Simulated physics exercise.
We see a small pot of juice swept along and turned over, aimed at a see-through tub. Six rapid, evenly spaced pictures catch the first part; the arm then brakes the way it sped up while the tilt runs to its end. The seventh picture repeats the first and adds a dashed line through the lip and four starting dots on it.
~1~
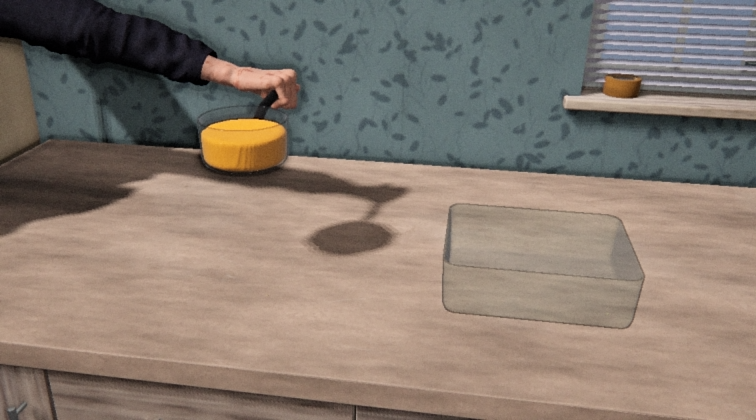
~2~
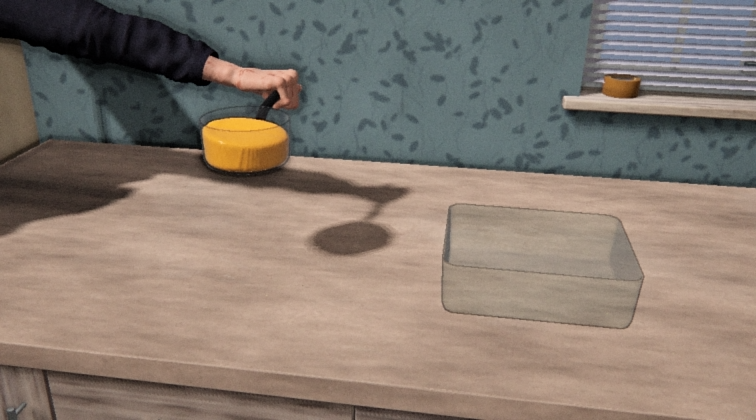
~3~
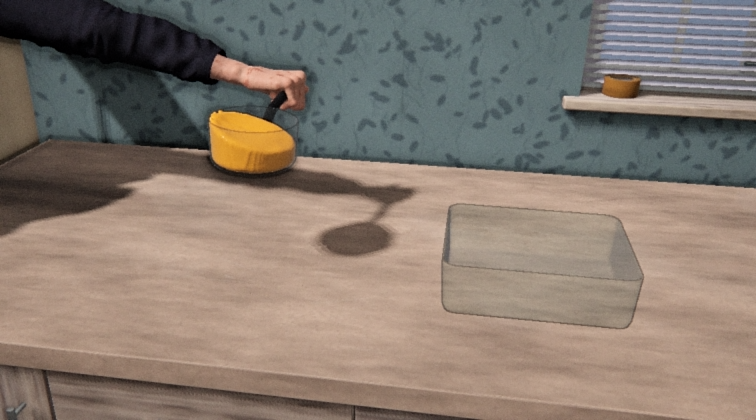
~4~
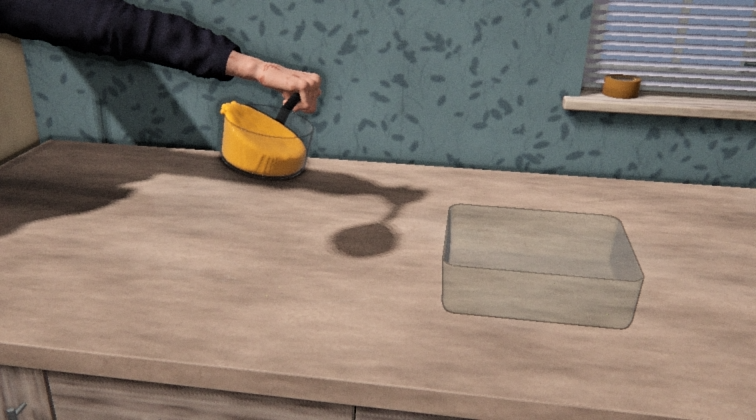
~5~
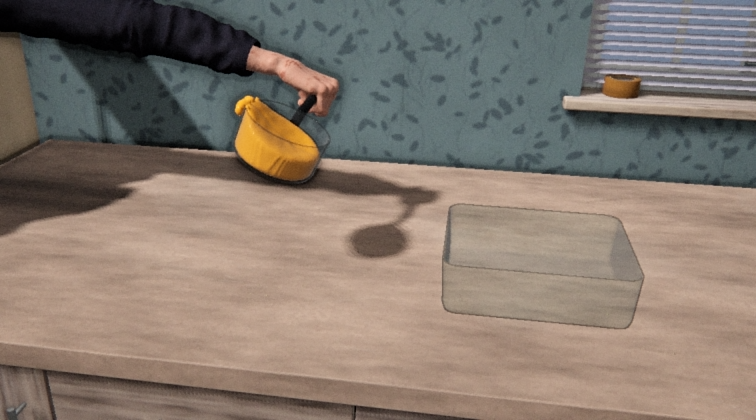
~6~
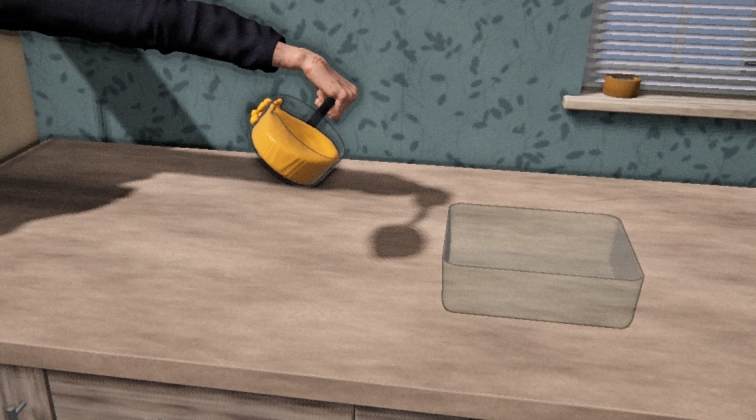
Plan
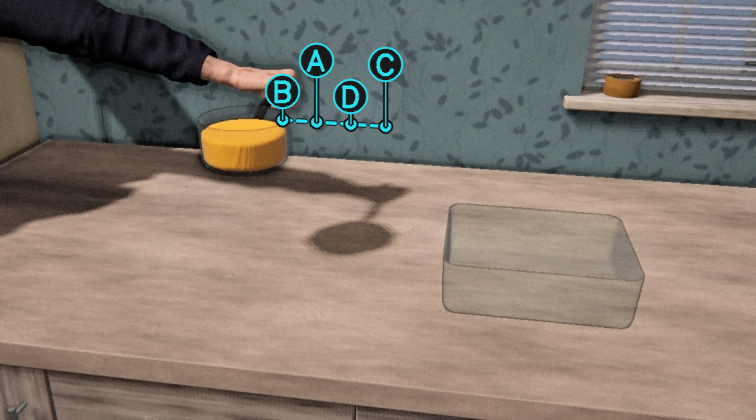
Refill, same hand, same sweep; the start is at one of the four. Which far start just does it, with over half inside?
Use dot A.
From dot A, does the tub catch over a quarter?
Yes, clearly.
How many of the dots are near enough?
Three of the four.
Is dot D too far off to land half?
No, not at all.
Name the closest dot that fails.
That would be B.
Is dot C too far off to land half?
No, not at all.
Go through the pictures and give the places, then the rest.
In the first picture, upright, lip at (285, 120); tub from (442, 308) to (632, 326); nothing has left yet.
In the second picture, upright, lip at (287, 120); nothing has left yet.
In the third picture, tipped about 3°, lip at (296, 123); nothing has left yet.
In the fourth picture, tipped about 12°, lip at (311, 131); juice is over the rim, down to (235, 110).
In the fifth picture, tipped about 24°, lip at (328, 142); juice is over the rim, down to (242, 111).
In the sixth picture, tipped about 40°, lip at (343, 154); juice is over the rim, down to (254, 122).
In cyan, A at (316, 122); B at (282, 119); C at (385, 126); D at (350, 124).
If A is chosen, about 63 % lands in the tub, 24 % falls short and 13 % goes beside or beyond.
If B is chosen, about 21 % lands in the tub, 74 % falls short and 5 % goes beside or beyond.
If C is chosen, about 70 % lands in the tub, 5 % falls short and 26 % goes beside or beyond.
If D is chosen, about 71 % lands in the tub, 7 % falls short and 22 % goes beside or beyond.
